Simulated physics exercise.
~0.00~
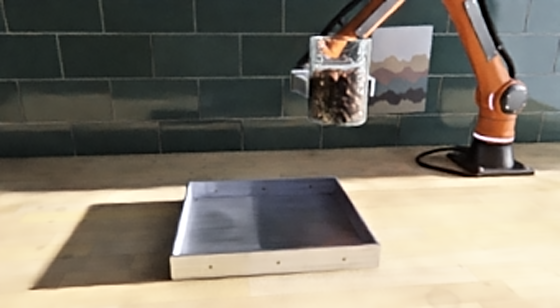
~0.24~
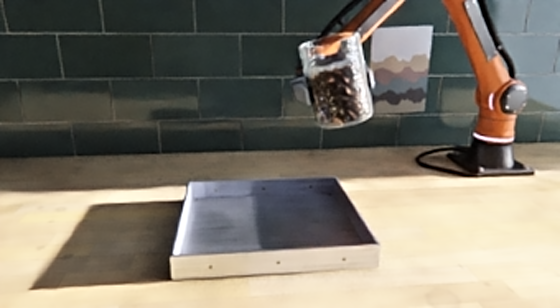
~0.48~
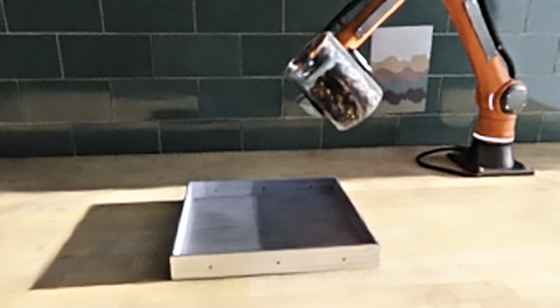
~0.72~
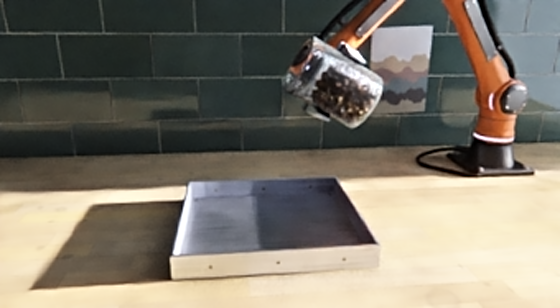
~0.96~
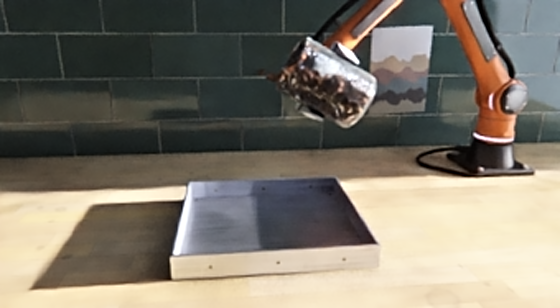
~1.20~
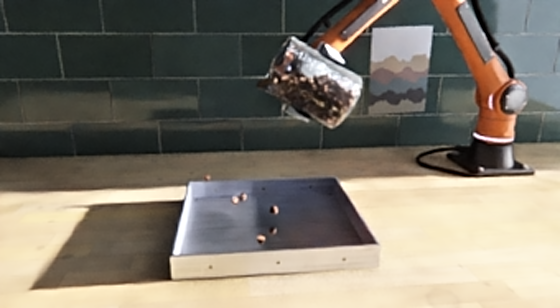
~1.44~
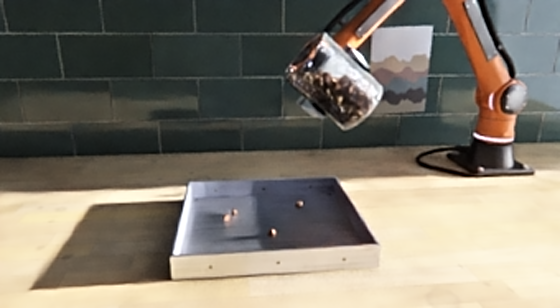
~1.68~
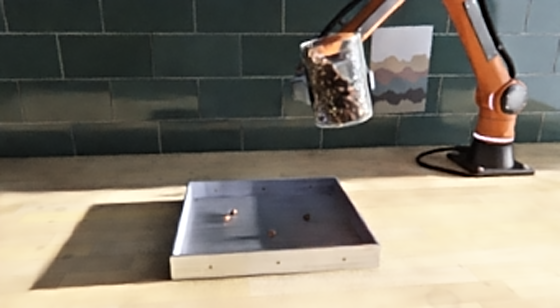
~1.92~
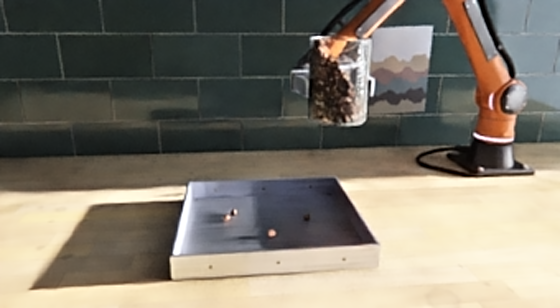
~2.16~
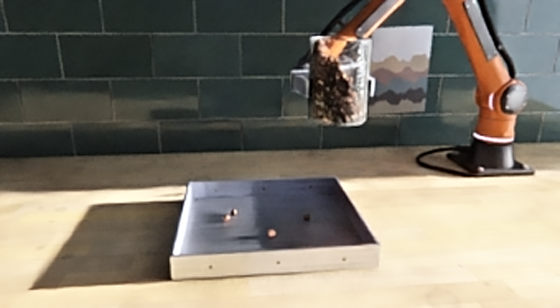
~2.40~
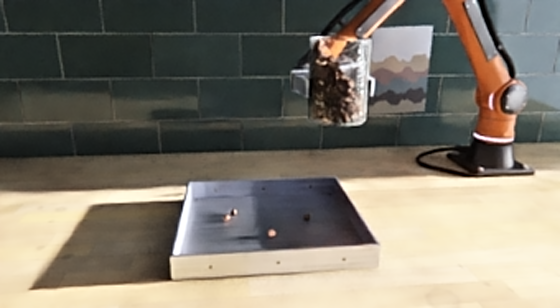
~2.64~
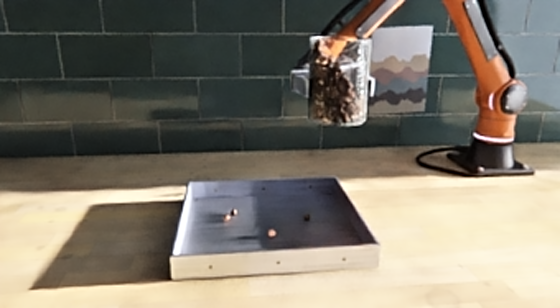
On a pale countertop before dark green tiles, an orange robot arm tips a clear cup of brown pellets toward a shallow grey tray, spilling a few, then swings it back upright and holds still, with most pellets still in the cup and a few resting in the tray.
